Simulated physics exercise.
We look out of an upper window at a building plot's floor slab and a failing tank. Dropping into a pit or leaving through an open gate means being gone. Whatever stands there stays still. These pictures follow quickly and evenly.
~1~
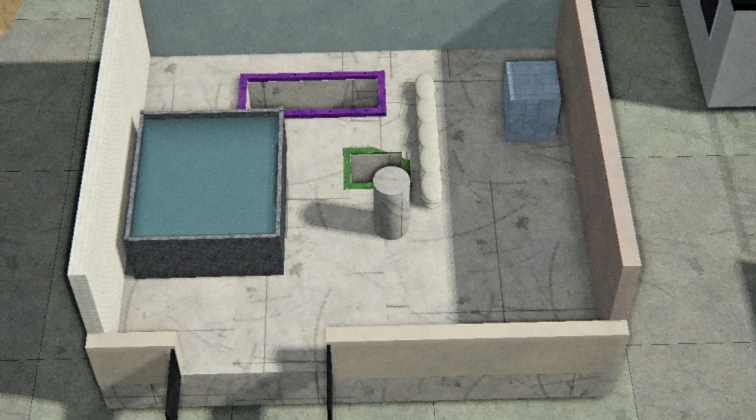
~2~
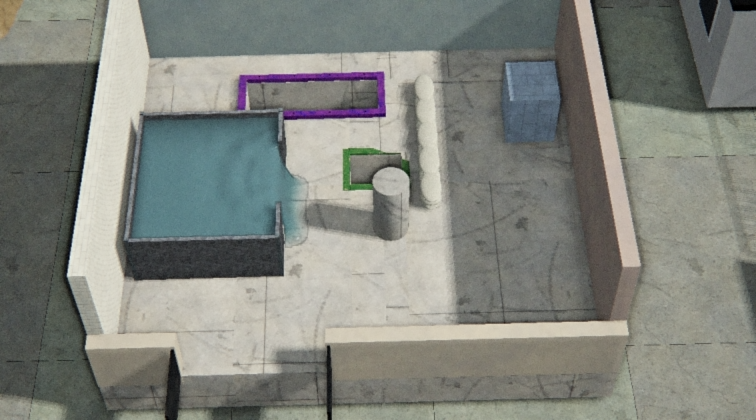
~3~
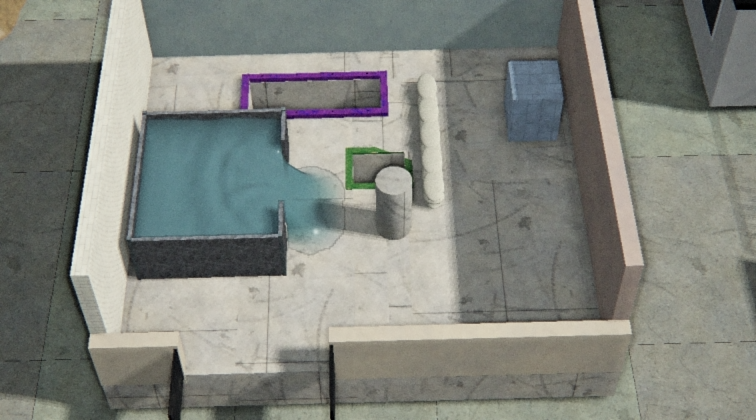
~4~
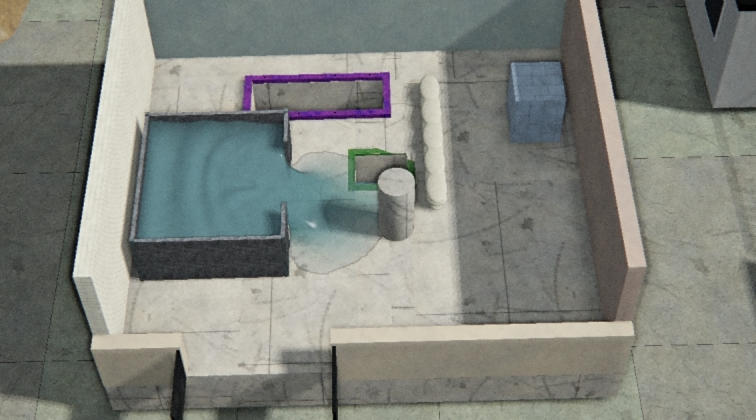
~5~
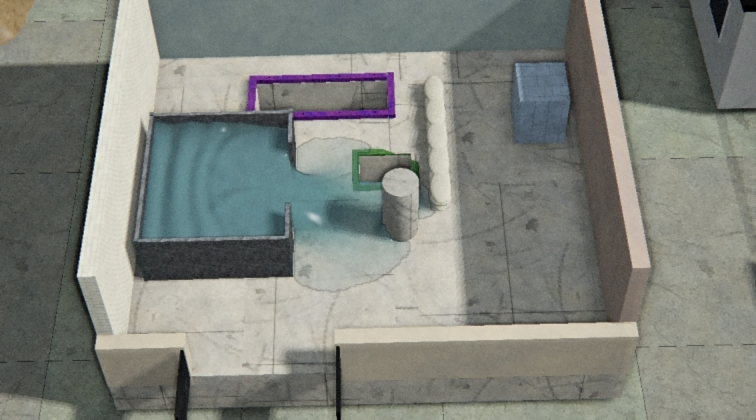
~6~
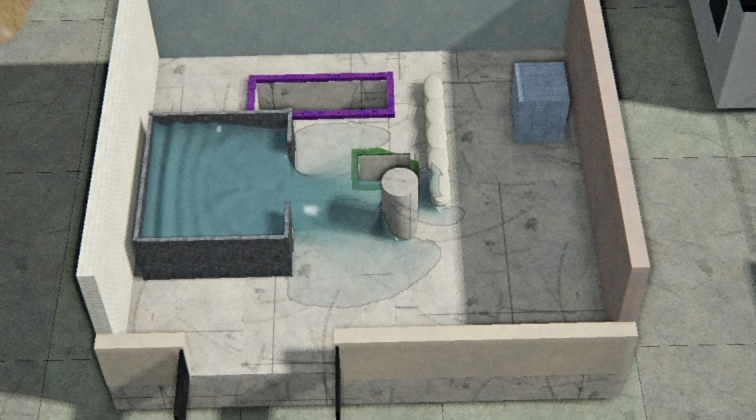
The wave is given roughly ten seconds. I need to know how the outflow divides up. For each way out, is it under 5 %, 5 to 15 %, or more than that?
As I see it, the gate will likely win a minor part below five per cent; the purple pit will likely win a minor part below five per cent; the green pit will likely win a major part beyond fifteen per cent.
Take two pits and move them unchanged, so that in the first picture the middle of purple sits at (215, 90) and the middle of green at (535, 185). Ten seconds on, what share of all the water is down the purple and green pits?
The purple pit receives 10 per cent and the green pit 20 per cent.
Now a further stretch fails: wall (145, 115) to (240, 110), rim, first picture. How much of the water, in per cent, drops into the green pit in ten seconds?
The green pit gets 6 per cent.
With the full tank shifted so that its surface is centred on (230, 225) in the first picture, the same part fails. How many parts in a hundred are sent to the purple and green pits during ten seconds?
After ten seconds: Purple pit 0 percent, green pit 20 percent.
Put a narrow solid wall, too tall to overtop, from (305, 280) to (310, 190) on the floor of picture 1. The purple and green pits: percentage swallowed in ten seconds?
Approximate split, purple: 4 in a hundred; green: 20 in a hundred.
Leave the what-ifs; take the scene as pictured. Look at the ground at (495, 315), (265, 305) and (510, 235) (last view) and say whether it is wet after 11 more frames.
Point 1: Inundated; point 2: Unwetted; point 3: Inundated.
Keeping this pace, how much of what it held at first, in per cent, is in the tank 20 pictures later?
Near 42 in a hundred.
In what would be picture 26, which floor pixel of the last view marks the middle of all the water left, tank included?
I'd say near (336, 227).
A moment on, water covers 40 % of the floor; the gate 0 %, the purple pit 0 %, the green pit 6 %.
Next, water covers 50 % of the floor; the gate 0 %, the purple pit 0 %, the green pit 12 %.
Then, water covers 60 % of the floor; the gate 0 %, the purple pit 0 %, the green pit 19 %.
Later, water covers 85 % of the floor; the gate 1 %, the purple pit 0 %, the green pit 27 %.
In the end, water covers 90 % of the floor; the gate 2 %, the purple pit 0 %, the green pit 33 %.
